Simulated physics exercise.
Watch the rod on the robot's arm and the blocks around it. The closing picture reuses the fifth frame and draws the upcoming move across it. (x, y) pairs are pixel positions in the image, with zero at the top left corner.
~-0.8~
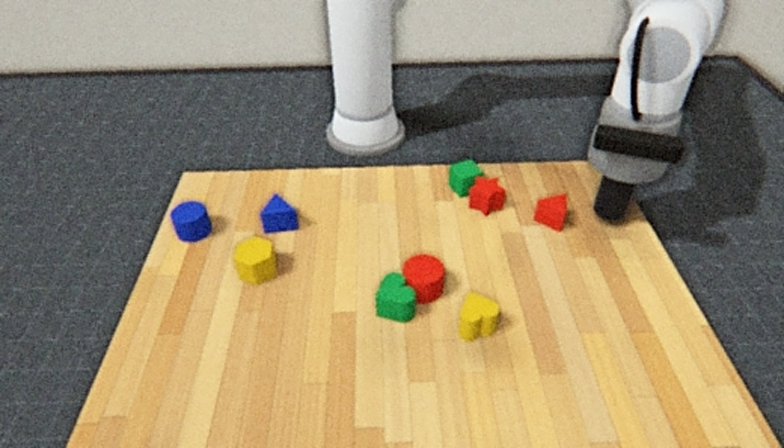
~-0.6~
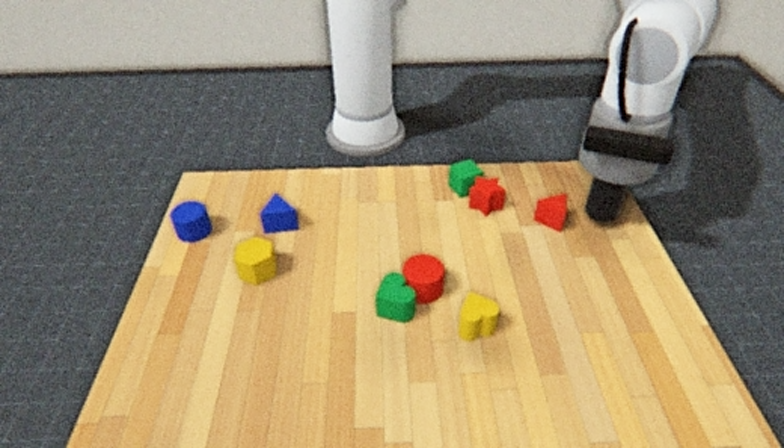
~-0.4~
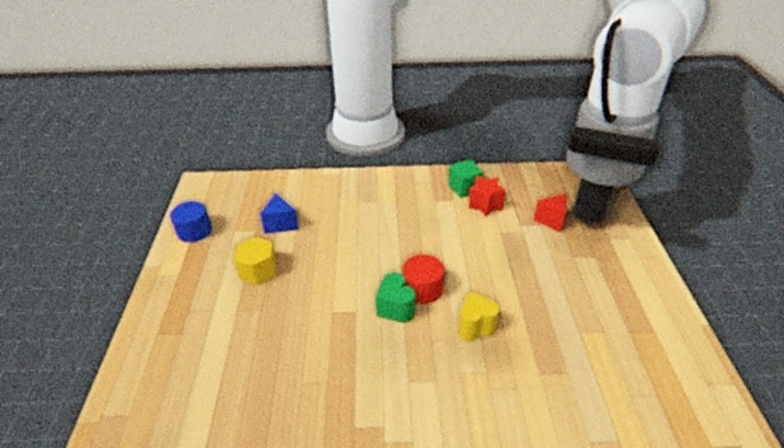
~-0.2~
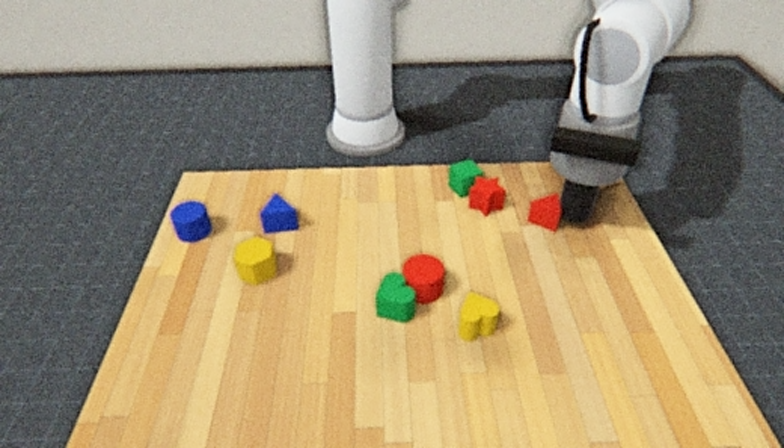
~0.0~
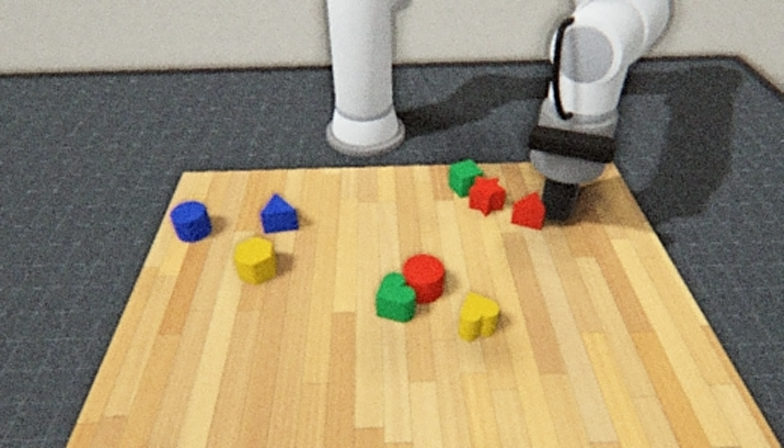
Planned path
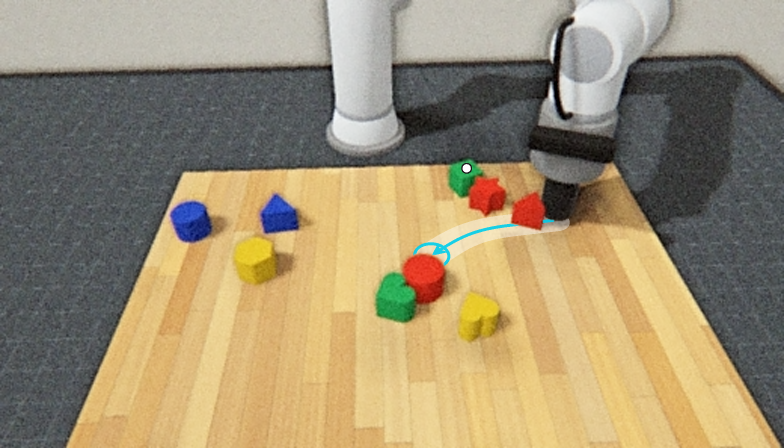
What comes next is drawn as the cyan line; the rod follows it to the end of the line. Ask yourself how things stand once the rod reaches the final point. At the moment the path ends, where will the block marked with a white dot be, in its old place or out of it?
Put simply, it stays right there.
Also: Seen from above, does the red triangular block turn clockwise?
I'd say yes.
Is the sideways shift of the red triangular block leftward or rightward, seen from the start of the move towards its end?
It goes toward the right-hand side.
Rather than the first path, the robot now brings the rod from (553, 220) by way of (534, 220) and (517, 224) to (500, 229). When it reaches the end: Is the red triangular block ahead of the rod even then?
Yes, it checks out.
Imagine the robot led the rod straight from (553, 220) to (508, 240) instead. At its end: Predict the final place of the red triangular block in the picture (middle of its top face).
The red triangular block ends near (493, 205).
Drawn move, from (553, 220) over (509, 225) and (467, 235) to (432, 255); the dot is on the green four-sided block.
What follows on the original path. One third of the way, rod (510, 217); red triangular block (485, 204), turned 15° clockwise.
Two thirds of the way, rod (468, 227); red triangular block (445, 206), turned 40° clockwise.
At the end, rod (432, 247); green four-sided block still; red triangular block (439, 206), turned 55° clockwise.
